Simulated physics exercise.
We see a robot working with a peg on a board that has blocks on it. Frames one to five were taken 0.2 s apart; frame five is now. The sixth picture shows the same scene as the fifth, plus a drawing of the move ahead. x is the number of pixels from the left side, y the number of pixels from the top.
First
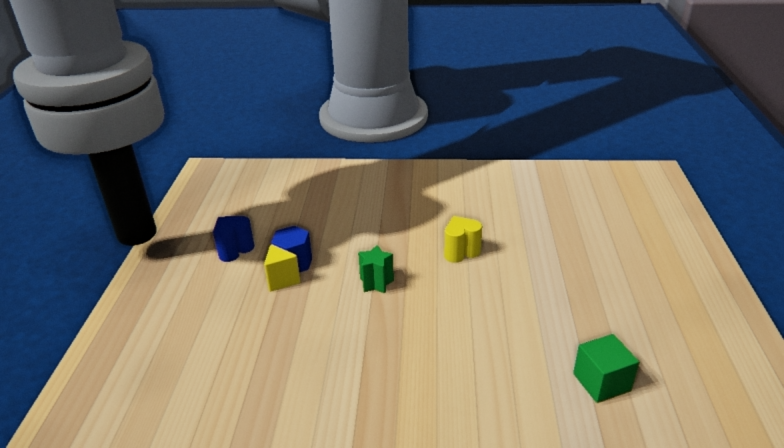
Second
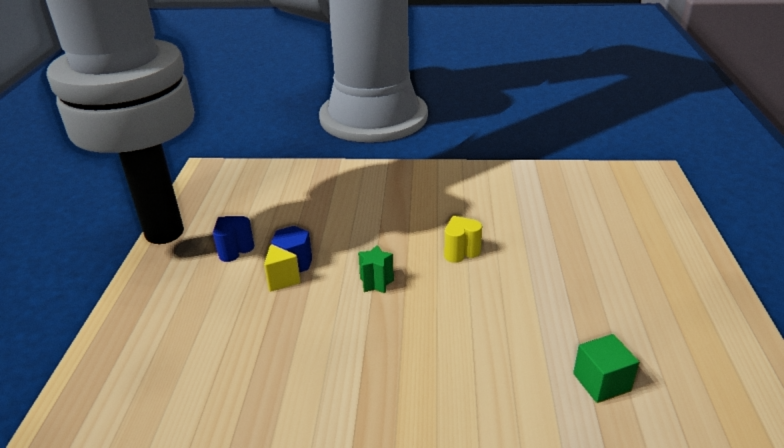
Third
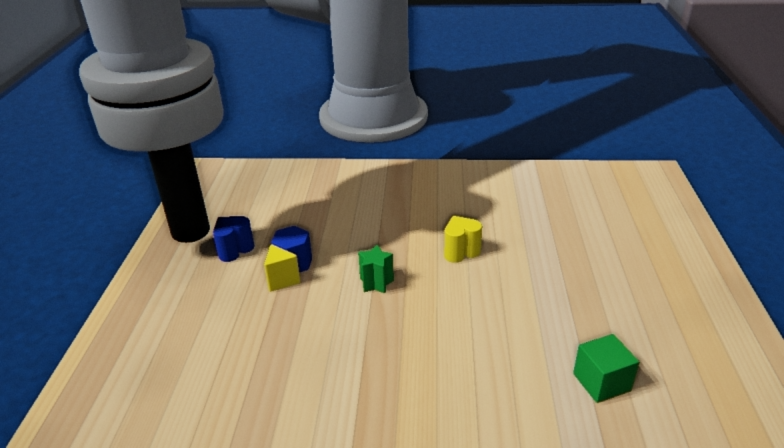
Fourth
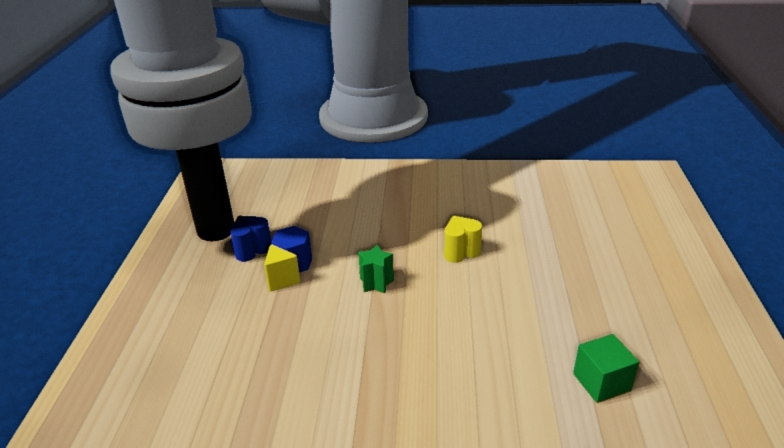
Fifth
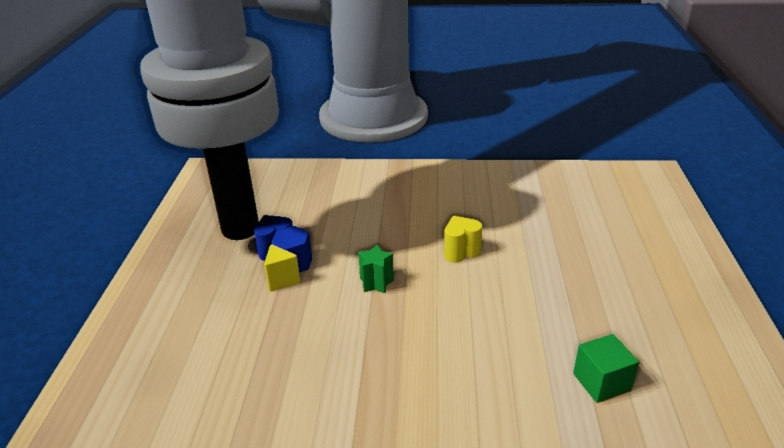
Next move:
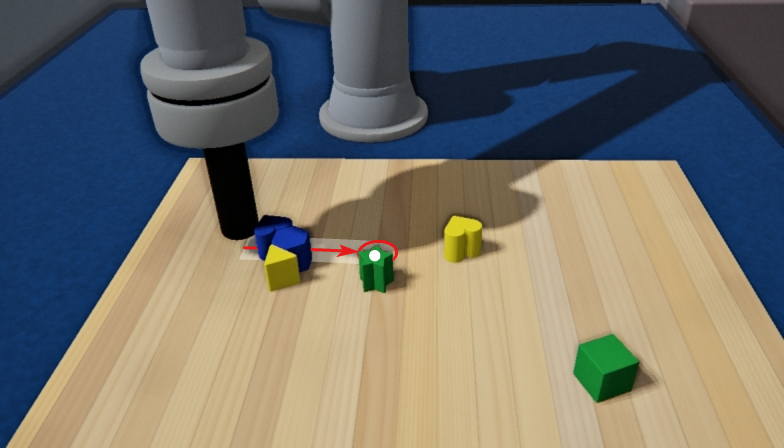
The clip shows a robot arm moving a black peg rightward across a wooden board with blue, yellow and green blocks, pushing a blue heart-shaped block right toward a nearby blue block and yellow triangle while the other blocks remain still.
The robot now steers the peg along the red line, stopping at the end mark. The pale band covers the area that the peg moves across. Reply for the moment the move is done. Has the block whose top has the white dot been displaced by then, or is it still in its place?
The answer is that it remains undisturbed.
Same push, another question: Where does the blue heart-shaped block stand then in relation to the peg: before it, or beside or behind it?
Once the path is finished, the blue heart-shaped block still sits ahead of the peg.
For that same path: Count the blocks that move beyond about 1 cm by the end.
The count will be 2.
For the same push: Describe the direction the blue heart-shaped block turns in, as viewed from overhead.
It spins anti-clockwise.
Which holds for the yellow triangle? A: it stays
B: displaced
My answer is option A.
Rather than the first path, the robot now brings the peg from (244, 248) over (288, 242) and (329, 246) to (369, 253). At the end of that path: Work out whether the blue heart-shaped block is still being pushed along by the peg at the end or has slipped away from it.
The block stays ahead.
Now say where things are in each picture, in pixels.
The first frame shows peg's lower end (138, 236); blue heart-shaped block (229, 224); yellow triangle (277, 254); blue hexagon (290, 236); green star-shaped block (375, 256).
The second frame shows peg (165, 234); blocks still.
The third frame shows peg (191, 233); blocks still.
The fourth frame shows peg (217, 232); blue heart-shaped block (247, 224).
The fifth frame shows peg (241, 231); blue heart-shaped block (272, 223); yellow triangle (277, 254); blue hexagon (290, 236); green star-shaped block (375, 256).
Drawn move, straight from (244, 248) to (378, 253); the dot is on the green star-shaped block.
On the path given first. One third of the way, peg (286, 232); blue heart-shaped block (319, 223); blue hexagon (318, 244), turned 70° clockwise.
Two thirds of the way, peg (331, 233); blue heart-shaped block (365, 221), turned 15° anticlockwise; blue hexagon (323, 246), turned 90° clockwise.
At the end, peg (377, 235); blue heart-shaped block (410, 221), turned 30° anticlockwise; yellow triangle still; blue hexagon (324, 246), turned 90° clockwise; green star-shaped block still.
